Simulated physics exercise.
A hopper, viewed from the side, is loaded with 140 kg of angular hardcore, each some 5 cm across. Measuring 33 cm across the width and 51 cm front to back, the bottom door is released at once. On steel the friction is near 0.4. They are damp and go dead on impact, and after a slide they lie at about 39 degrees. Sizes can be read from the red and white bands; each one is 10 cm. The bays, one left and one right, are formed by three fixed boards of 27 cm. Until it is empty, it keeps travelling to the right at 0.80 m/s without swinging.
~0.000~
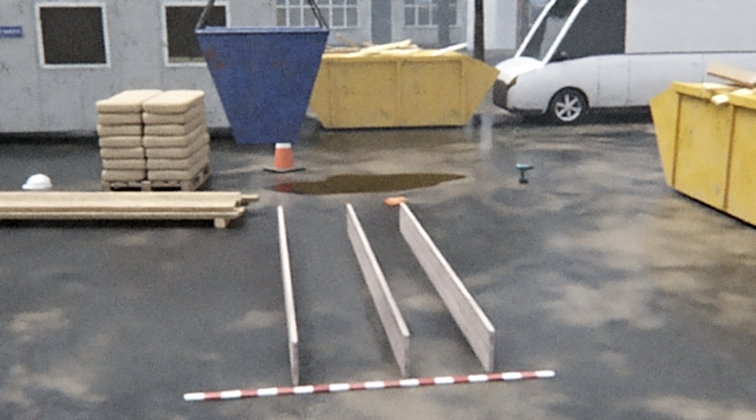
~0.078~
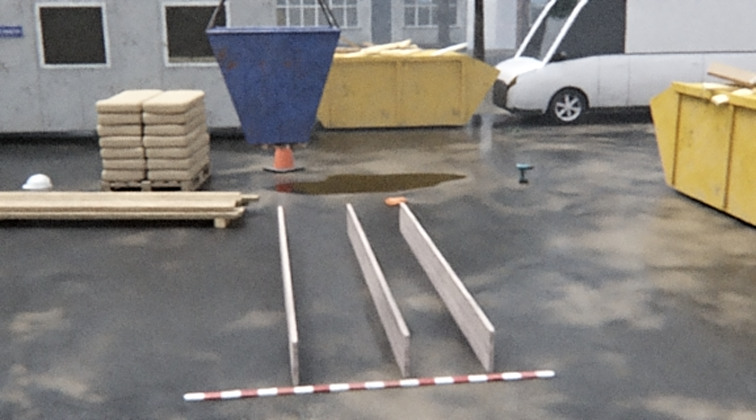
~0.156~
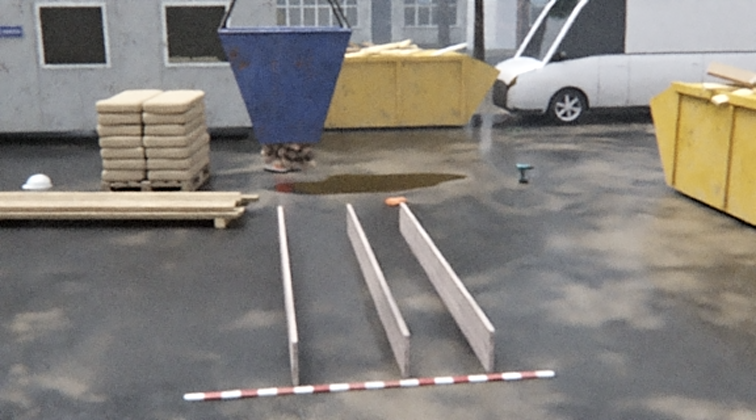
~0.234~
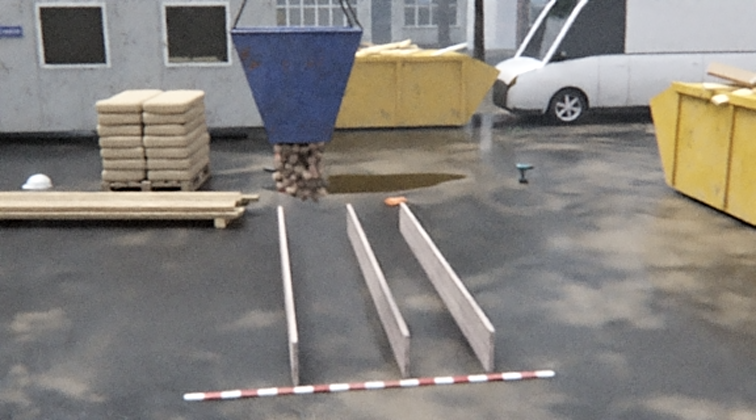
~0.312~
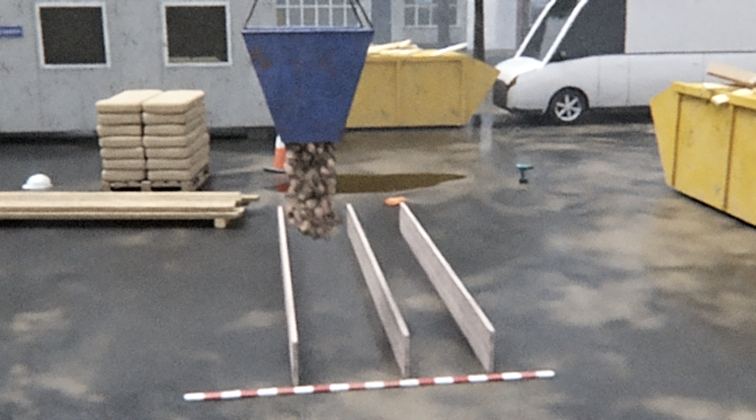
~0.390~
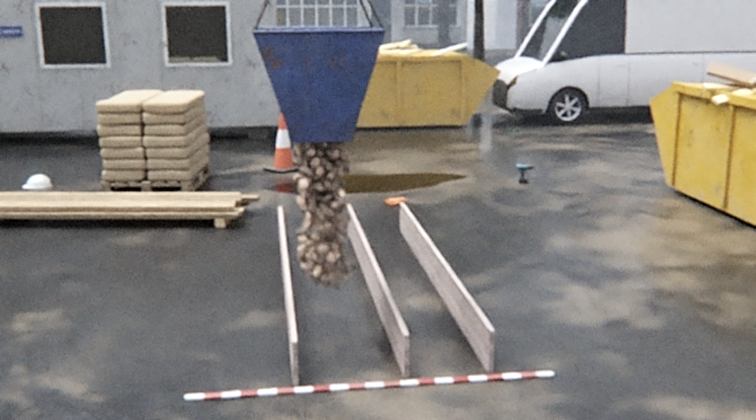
A blue skip moves right above the wet yard, releasing brown stones from its bottom.
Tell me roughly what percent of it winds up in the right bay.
I'd put it at about 9 percent.
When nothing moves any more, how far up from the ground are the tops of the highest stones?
30 cm.
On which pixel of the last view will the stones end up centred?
Middle at rest: Roughly (356, 331).
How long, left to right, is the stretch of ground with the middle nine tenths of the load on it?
About 80 cm.
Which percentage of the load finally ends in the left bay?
I'd say close to 90 per cent.
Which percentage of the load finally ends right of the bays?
Near 0 per cent of the whole load.
After 0.7 s, 0 % in the hopper, 100 % falling or lying in the left bay; the stones farthest right are at (390, 280).
After 1.1 s, 0 % in the hopper, 91 % falling or lying in the left bay, 9 % falling or lying in the right bay; the stones farthest right are at (461, 330).
After 1.7 s, 0 % in the hopper, 91 % falling or lying in the left bay, 9 % falling or lying in the right bay; the stones farthest right are at (463, 335).
After 2.6 s, 0 % in the hopper, 91 % falling or lying in the left bay, 9 % falling or lying in the right bay; the stones farthest right are at (460, 330).
After 4.5 s, 0 % in the hopper, 91 % in the left bay, 9 % in the right bay; the stones farthest right are at (460, 330).
